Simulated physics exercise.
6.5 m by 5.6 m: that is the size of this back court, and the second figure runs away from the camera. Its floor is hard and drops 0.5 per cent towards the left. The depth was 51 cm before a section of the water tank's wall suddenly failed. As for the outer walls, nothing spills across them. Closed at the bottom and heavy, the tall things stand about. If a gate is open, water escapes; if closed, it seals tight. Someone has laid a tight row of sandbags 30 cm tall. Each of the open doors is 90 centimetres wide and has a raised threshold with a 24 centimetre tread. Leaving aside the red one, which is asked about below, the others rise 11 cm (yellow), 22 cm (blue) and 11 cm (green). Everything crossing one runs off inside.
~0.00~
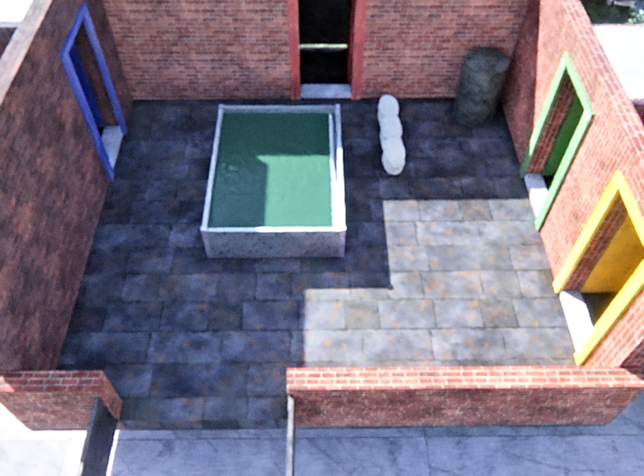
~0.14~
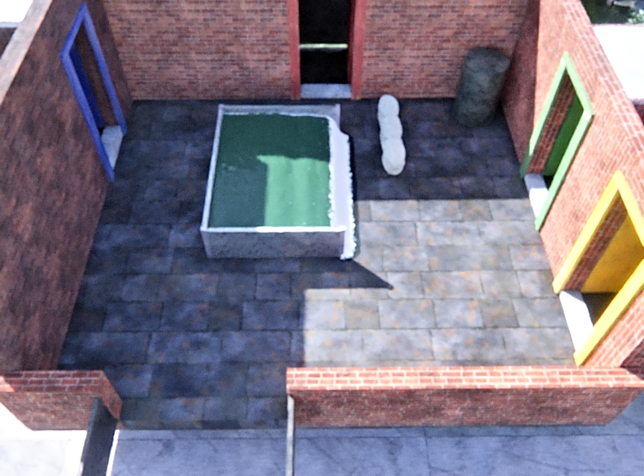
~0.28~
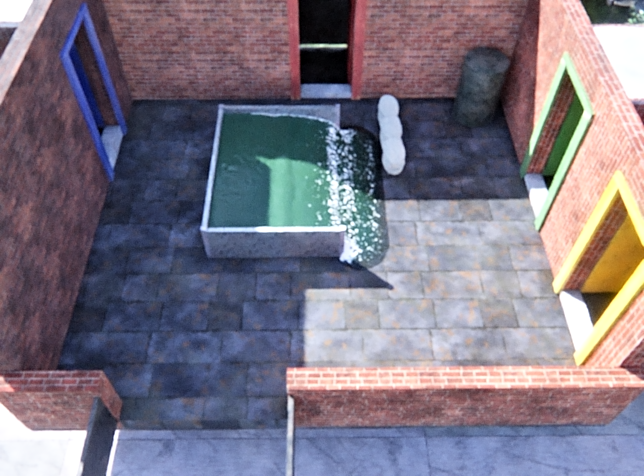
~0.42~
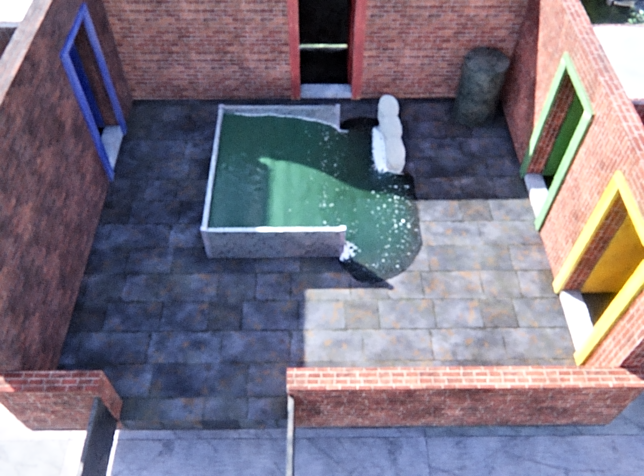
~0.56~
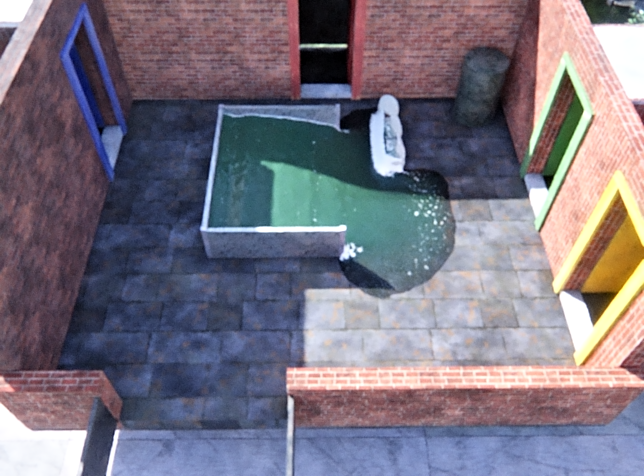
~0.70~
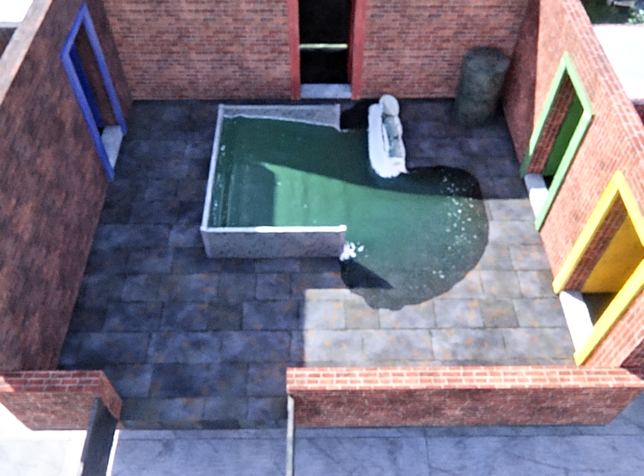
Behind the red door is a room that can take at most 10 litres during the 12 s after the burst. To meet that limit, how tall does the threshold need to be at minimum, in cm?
At least 18 cm or so.
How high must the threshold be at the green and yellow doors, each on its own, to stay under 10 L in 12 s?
You'd want about 24 centimetres at green and about 15 centimetres at yellow.
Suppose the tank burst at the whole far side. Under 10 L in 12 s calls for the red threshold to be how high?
Close to 31 cm at the least.
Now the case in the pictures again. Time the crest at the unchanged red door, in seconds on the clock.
Peak time: About 2.2 s.
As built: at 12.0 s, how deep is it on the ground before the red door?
Lab note: Depth approx. 4.0 cm.
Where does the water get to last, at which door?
Last: Blue.
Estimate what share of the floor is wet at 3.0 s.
About 50 per cent.
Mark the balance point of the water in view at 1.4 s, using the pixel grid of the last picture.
Approximately (338, 192).
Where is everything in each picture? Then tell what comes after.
In the first frame, still water, 51 cm deep, in the water tank at (277, 167); the red door at (326, 49) is dry.
In the second frame, the gap is at (337, 183), the front 0.2 m out at (352, 253); the back of the water tank holds 51 cm.
In the third frame, the gap is at (337, 184), the front 0.6 m out at (382, 249); the back of the water tank holds 51 cm.
In the fourth frame, water pours out at (337, 184) and has run 1.1 m, to (415, 246); about 9 cm deep outside, 51 cm at the back.
In the fifth frame, the gap is at (337, 184), the front 1.6 m out at (449, 229); the back of the water tank holds 49 cm.
In the sixth frame, water pours out at (337, 184) and has run 2.1 m, to (482, 229); about 7 cm deep outside, 43 cm at the back; 0.7 m in a straight line remain to the red door at (326, 49).
After 1.4 s water covers 30 % of the floor, deepest (35 cm) near (374, 163); 11 cm at the red door, 0 litres in over its 12 cm threshold.
After 3.0 s water covers 50 % of the floor, deepest (34 cm) near (590, 396); 14 cm at the red door, 30 litres in over its 12 cm threshold.
After 12.0 s water covers 95 % of the floor, deepest (8 cm) near (211, 309); 4 cm at the red door, 36 litres in over its 12 cm threshold.
At the red door as built, the water arrived by 1.2 s and peaked near 17 cm at 2.2 s.
Run again over the same 12 s with other heights there, 16 litres in over 16 cm, 3 litres over 22 cm. The limit of 10 litres is kept from about 18 cm up.
